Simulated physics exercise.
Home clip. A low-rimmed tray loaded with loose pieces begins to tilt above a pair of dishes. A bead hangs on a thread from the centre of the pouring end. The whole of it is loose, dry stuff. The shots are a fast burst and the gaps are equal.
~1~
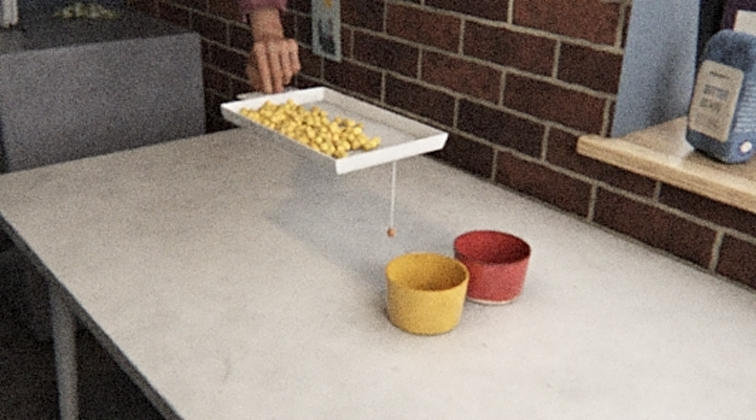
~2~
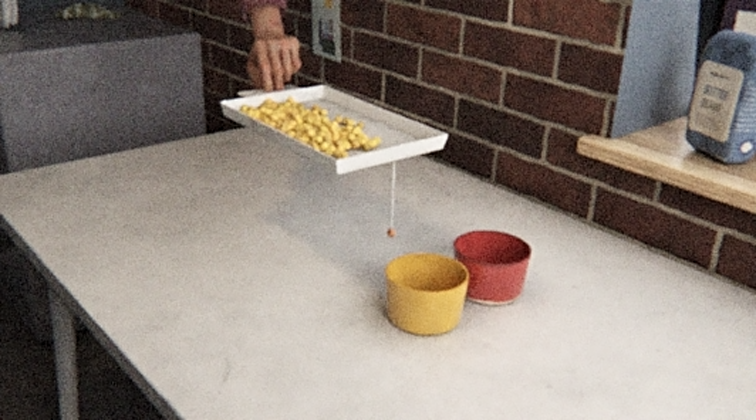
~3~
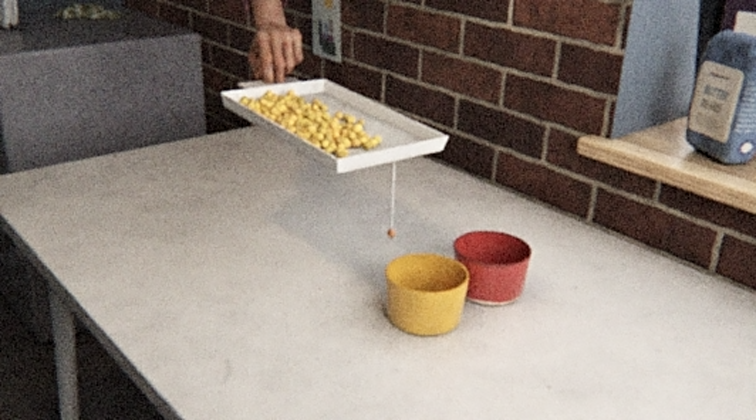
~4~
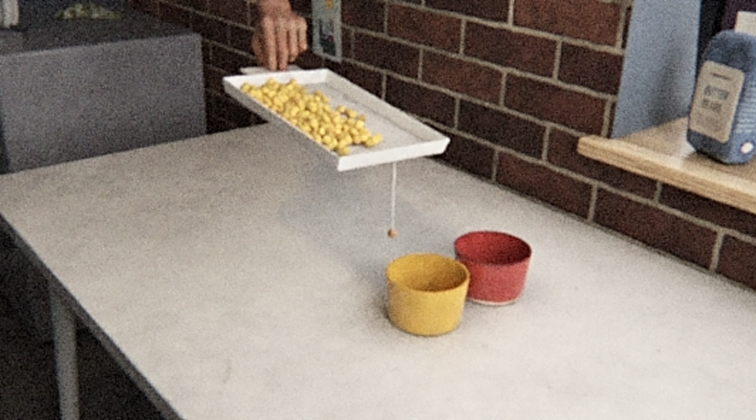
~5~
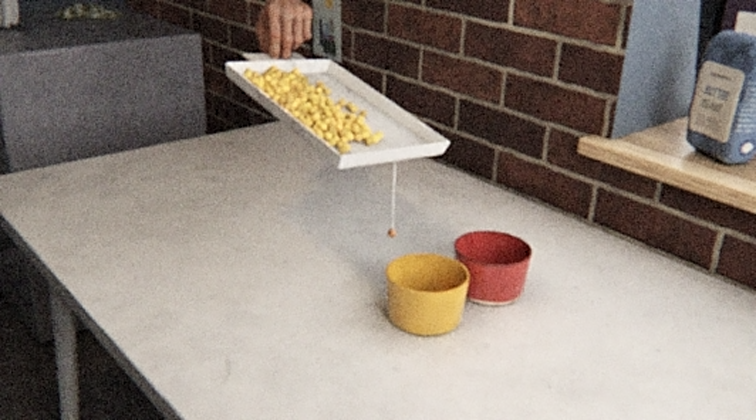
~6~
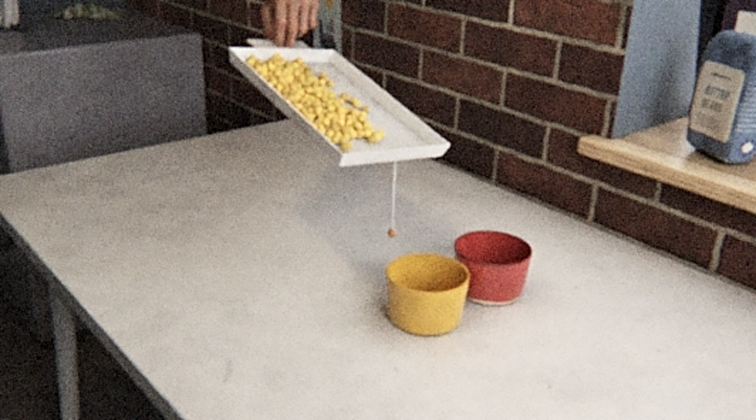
The video shows a hand holding a white tray of yellow puffed pieces above a table with a yellow dish and a red dish, gradually raising the tray's far end to steepen its tilt while a small bead hangs beneath.
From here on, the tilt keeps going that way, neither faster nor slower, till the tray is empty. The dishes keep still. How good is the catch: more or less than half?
Minority caught.
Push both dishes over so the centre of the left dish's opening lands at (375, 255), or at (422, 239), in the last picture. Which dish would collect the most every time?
Right side first, Left side second.
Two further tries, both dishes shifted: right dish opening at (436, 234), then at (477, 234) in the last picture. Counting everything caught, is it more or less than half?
Try 1: A majority of it. Try 2: A majority of it.
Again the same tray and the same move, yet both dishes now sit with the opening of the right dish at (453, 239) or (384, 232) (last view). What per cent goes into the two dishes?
The first position comes out at 80 per cent, the other at 0 per cent.
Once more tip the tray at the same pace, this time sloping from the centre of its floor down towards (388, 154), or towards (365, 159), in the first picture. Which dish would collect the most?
Try 1: Left-side dish. Try 2: Left-side dish.
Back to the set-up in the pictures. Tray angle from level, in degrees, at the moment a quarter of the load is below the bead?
About 110° of tilt.
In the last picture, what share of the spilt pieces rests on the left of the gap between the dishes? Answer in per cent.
About 80 %.
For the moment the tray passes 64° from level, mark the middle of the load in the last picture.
The middle of the pieces sits at roughly (410, 125).
Soon, tray tipped steeply; most on the tray; a stray few in the left dish; a stray few in the right dish; a stray few outside both; a small part in the air.
A while on, tray tipped past a quarter turn; most on the tray; a stray few in the left dish; a small part in the right dish; a small part outside both; a stray few in the air.
Towards the end, tray tipped past a quarter turn; about a quarter in the left dish; a small part in the right dish; most outside both.
Finally, tray tipped past a quarter turn; about a quarter in the left dish; a small part in the right dish; most outside both.
